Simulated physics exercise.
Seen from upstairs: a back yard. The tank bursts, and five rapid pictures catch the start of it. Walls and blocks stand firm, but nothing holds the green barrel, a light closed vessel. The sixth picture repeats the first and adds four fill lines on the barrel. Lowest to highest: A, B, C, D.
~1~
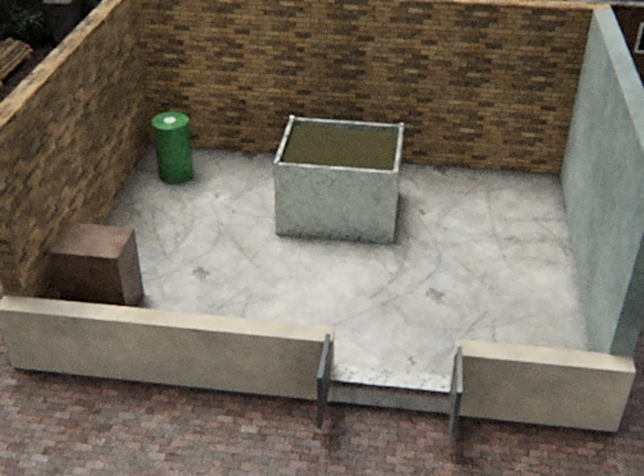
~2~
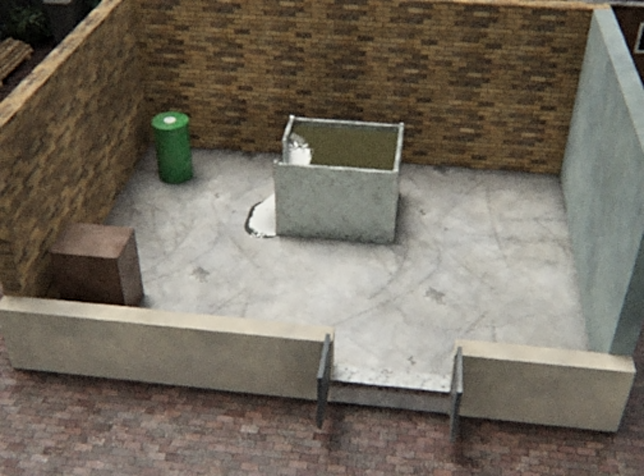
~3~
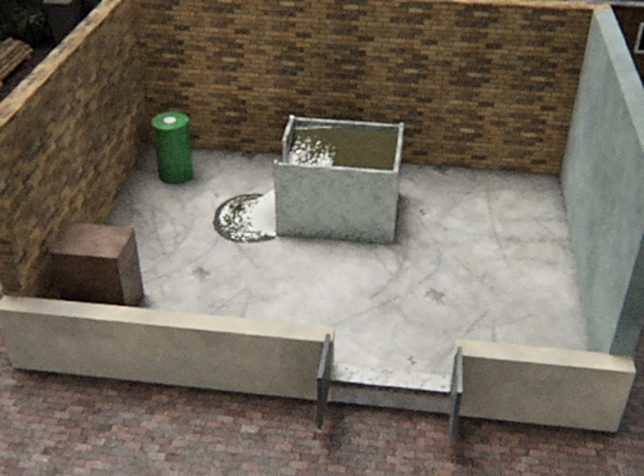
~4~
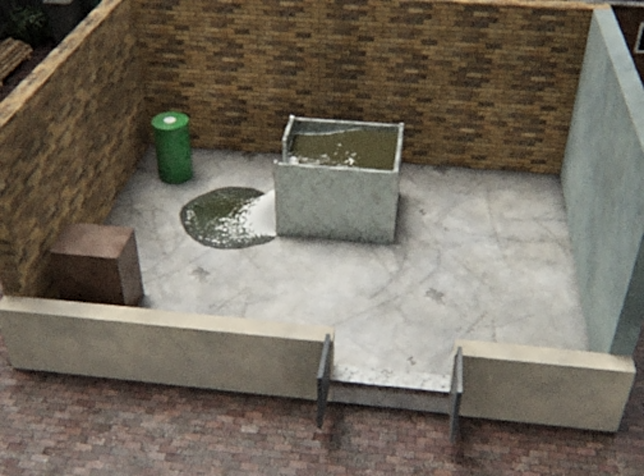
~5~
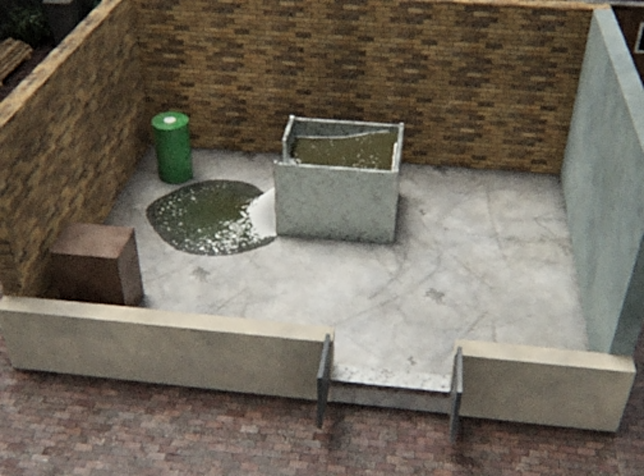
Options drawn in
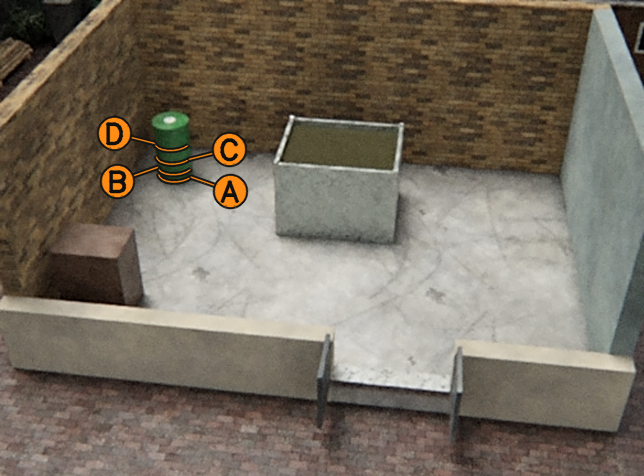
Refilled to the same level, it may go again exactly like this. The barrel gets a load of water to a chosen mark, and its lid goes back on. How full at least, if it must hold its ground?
Take C.
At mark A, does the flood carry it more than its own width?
Yes, it does.
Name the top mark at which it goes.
The answer is B.
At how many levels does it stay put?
Two of them.
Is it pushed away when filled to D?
No, not at all.
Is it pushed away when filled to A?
Yes.
On the marked copy, A at (171, 181); B at (170, 174); C at (169, 164); D at (167, 150); from the bottom up A, B, C, D.
With A, it is pushed about 3 times its own width away.
With B, it is pushed about twice its own width away.
With C, it does not move.
With D, it does not move.
